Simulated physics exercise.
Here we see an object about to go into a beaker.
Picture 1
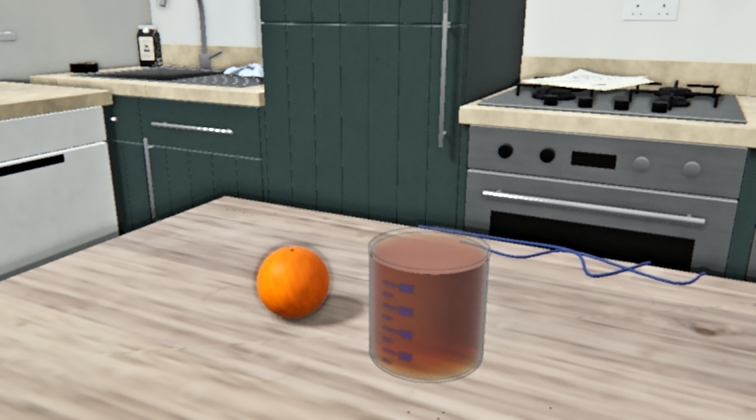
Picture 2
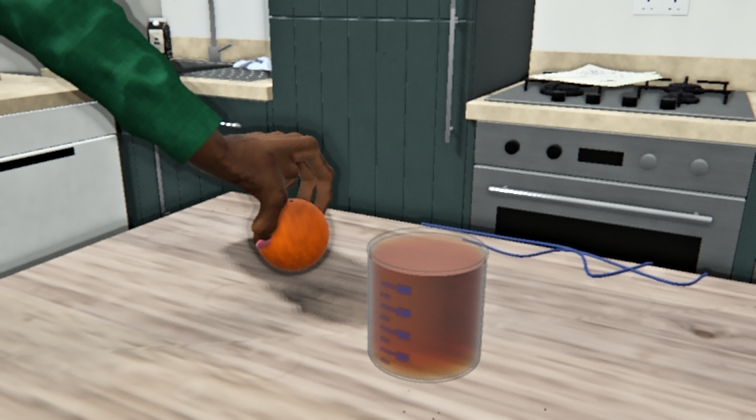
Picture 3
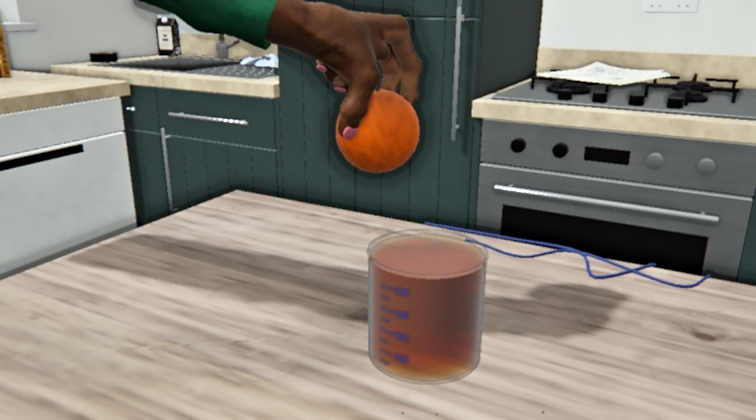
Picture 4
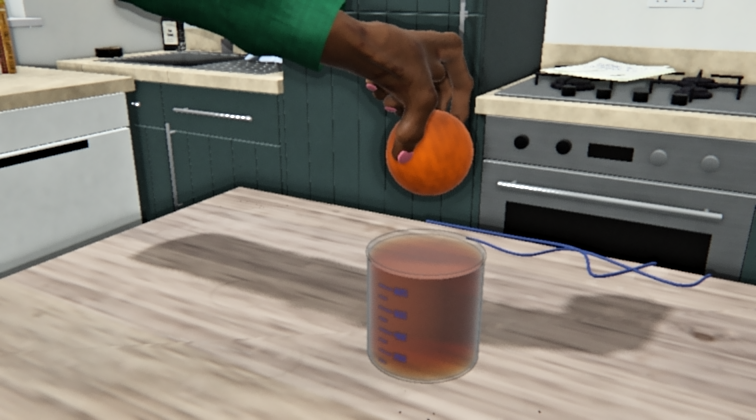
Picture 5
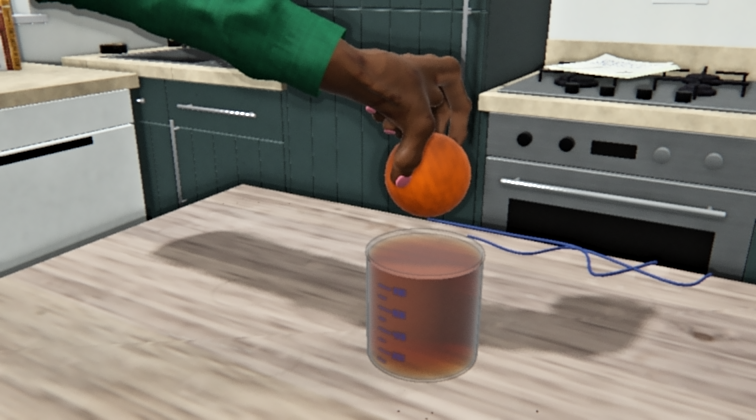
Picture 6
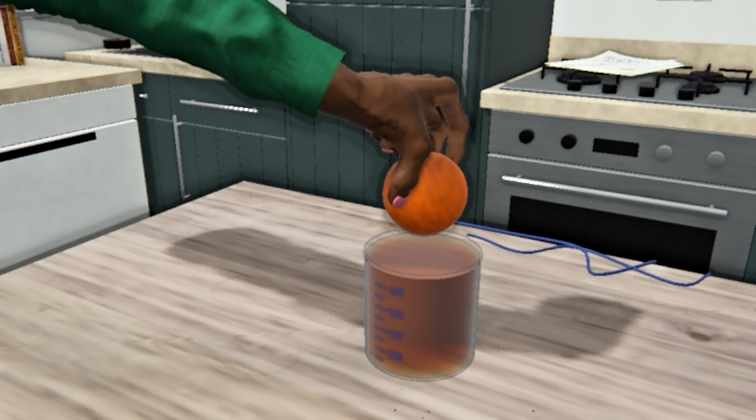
A bright orange sits on a pale wooden tabletop, left of a clear beaker nearly full of reddish-brown liquid, in a kitchen seen from slightly above. Dark green cabinets, a steel oven and a thin blue cord lie beyond. A hand in a green sleeve lifts the orange, carries it right and lowers it just over the beaker, while the view shifts slightly.
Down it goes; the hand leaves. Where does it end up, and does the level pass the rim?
Iced tea: Looks like it won't sink at all; beaker: Looks like it won't hold it all.
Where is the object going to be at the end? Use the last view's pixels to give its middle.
Resting centre, last frame: About (422, 270).
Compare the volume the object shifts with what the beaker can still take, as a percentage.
Estimated share: Near 400 %.
Shortly, the orange enters the iced tea; the beaker is full to the brim; the top is wet.
Then, the orange comes up again; the beaker is full to the brim; the top is wet.
At the finish, the orange bobs at the top; the beaker is full to the brim; the top is wet.
